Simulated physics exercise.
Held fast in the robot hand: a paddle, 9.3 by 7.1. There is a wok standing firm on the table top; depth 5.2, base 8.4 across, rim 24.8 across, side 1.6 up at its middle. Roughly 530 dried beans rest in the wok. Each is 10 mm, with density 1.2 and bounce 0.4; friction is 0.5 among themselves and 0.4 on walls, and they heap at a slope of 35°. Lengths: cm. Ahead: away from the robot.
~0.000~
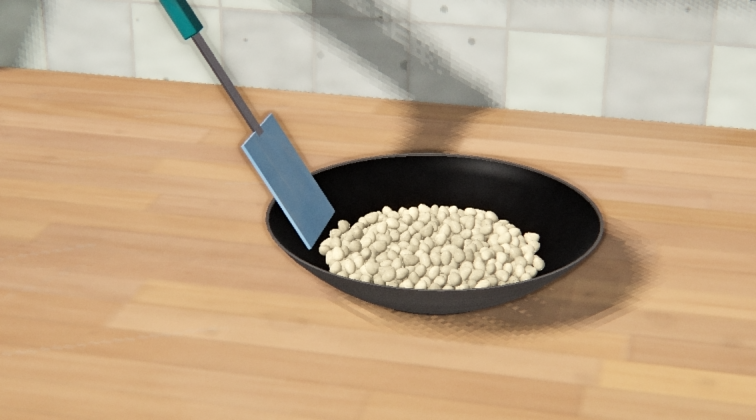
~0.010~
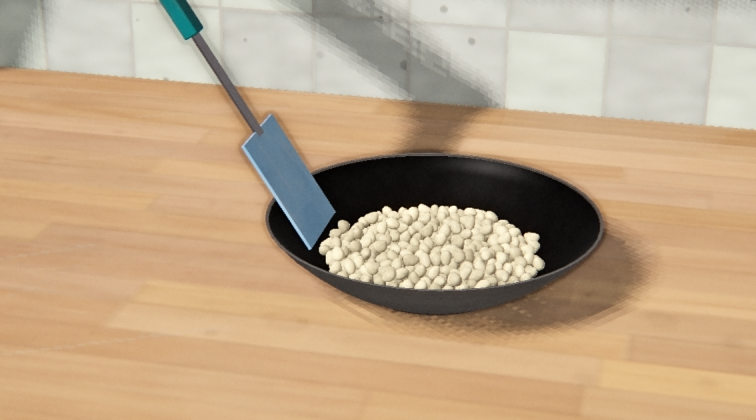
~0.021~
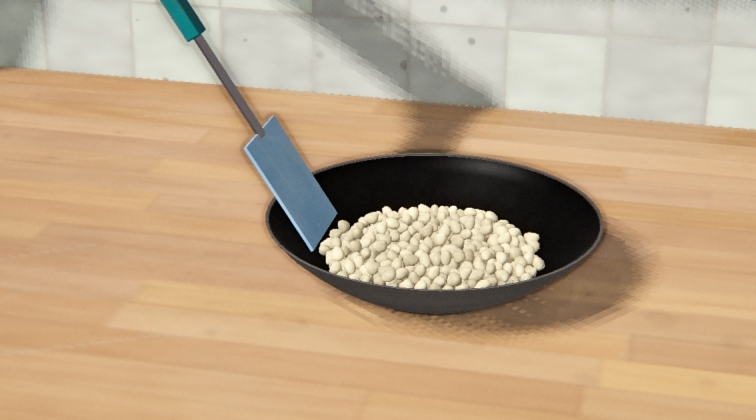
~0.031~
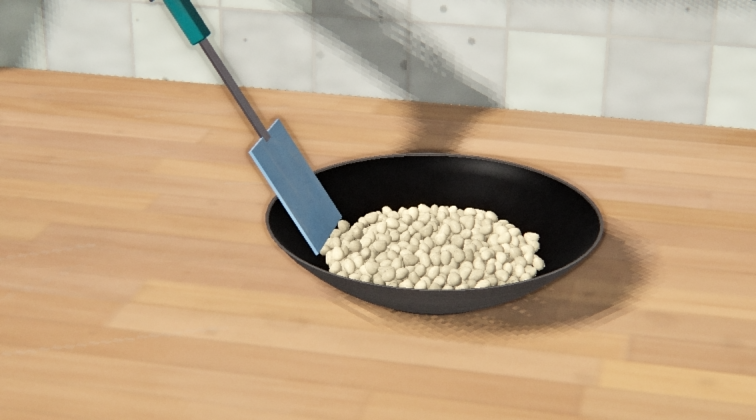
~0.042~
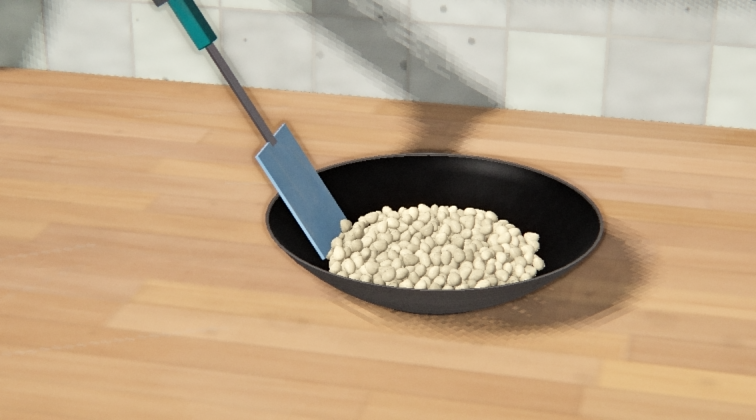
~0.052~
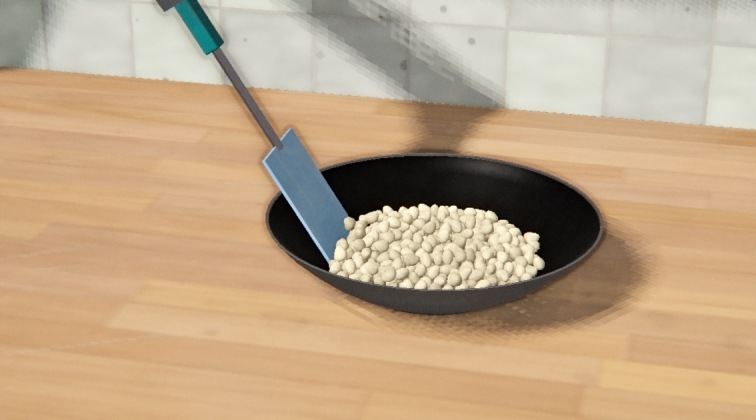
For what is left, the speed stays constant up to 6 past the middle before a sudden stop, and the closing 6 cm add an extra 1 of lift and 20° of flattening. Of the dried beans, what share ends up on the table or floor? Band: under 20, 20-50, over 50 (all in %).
Under 20 %.
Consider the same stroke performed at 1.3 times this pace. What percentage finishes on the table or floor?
That comes to some 20 per cent, roughly.
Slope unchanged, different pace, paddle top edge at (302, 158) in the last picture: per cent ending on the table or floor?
That share would be about 30 percent.
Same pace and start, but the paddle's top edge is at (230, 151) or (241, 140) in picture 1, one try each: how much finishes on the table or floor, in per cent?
About 15 and 10 per cent.
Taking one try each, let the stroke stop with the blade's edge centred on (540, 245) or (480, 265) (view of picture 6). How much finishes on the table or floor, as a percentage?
Respectively about 30 and 0 percent end on the table or floor.
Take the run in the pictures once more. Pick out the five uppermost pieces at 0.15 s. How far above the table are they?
Height: Some 5 cm.
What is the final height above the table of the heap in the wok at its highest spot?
Peak at rest, approximately 7.0 centimetres.
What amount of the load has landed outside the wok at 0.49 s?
Roughly 15 percent of it.
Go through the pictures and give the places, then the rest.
Paddle top edge at (257, 129), sloping 57°; upper third of the load around (435, 248), from x 325 to 540, top at y 210; 532 in the wok, in the first frame.
Paddle top edge at (257, 130), sloping 57°; upper third of the load around (435, 248), from x 325 to 540, top at y 210, in the second frame.
Paddle top edge at (259, 131), sloping 57°; upper third of the load around (435, 248), from x 325 to 540, top at y 210, in the third frame.
Paddle top edge at (264, 135), sloping 57°; upper third of the load around (435, 248), from x 325 to 540, top at y 210, in the fourth frame.
Paddle top edge at (270, 140), sloping 57°; upper third of the load around (435, 248), from x 330 to 540, top at y 210, in the fifth frame.
Paddle top edge at (277, 144), sloping 57°; upper third of the load around (435, 247), from x 335 to 540, top at y 210; 532 in the wok, in the sixth frame.
After 0.15 s, sloping 57°, highest piece 5 above the table; 532 in the wok.
After 0.25 s, sloping 48°, highest piece 10 above the table; 524 in the wok, 8 on the blade or in flight.
After 0.49 s, sloping 37°, highest piece 7 above the table; 460 in the wok, 70 on the table or floor, 2 on the blade or in flight.
After 1.54 s, sloping 37°, highest piece 7 above the table; 459 in the wok, 73 on the table or floor.
At rest, 459 in the wok, 73 on the table or floor. That is 14 % on the table or floor.
